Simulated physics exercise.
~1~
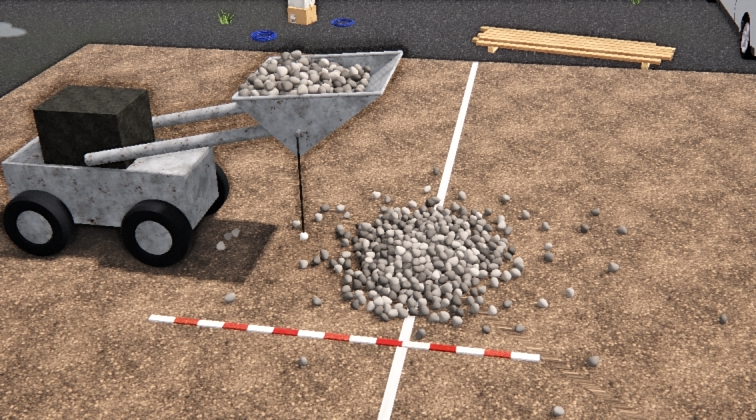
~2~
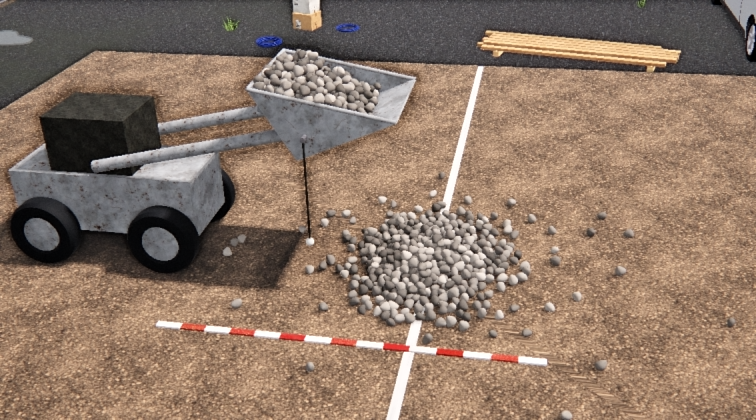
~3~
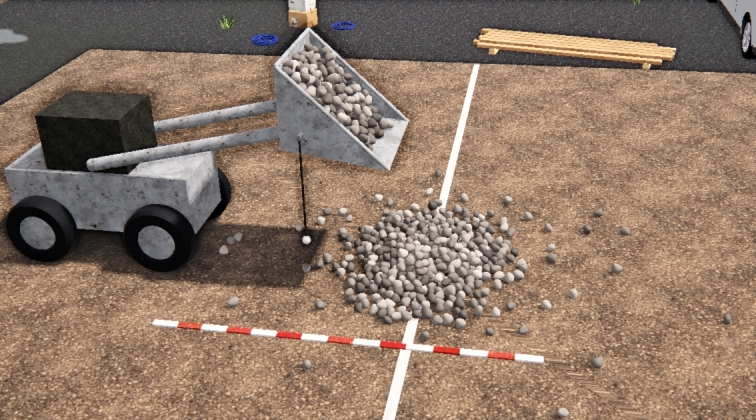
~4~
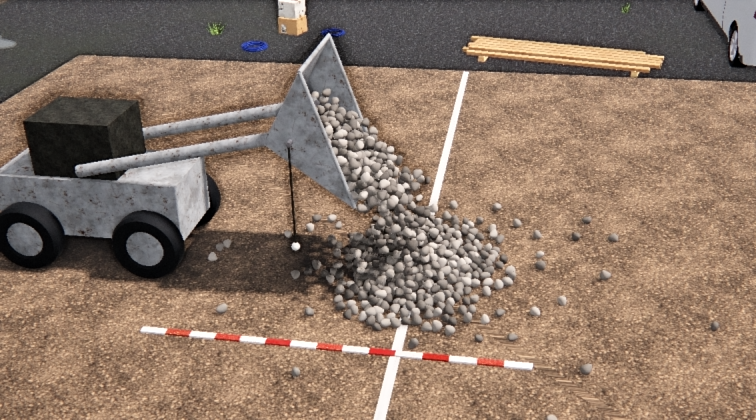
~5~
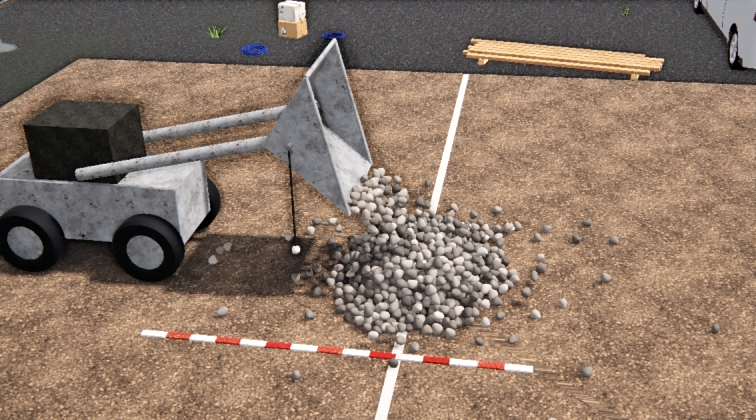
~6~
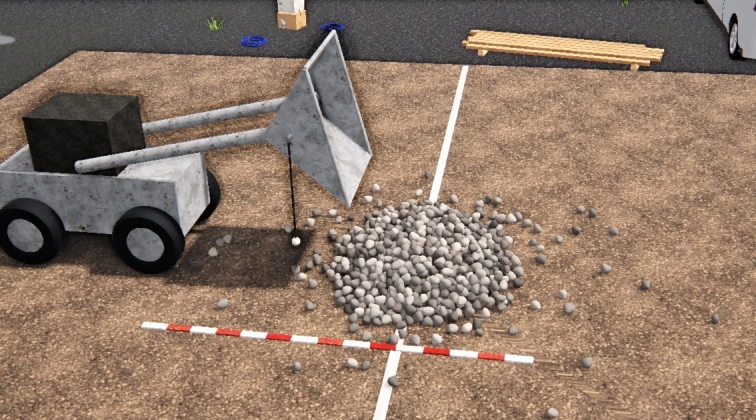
The loader's bucket tips forward and empties its grey stones onto the pile across the white line.
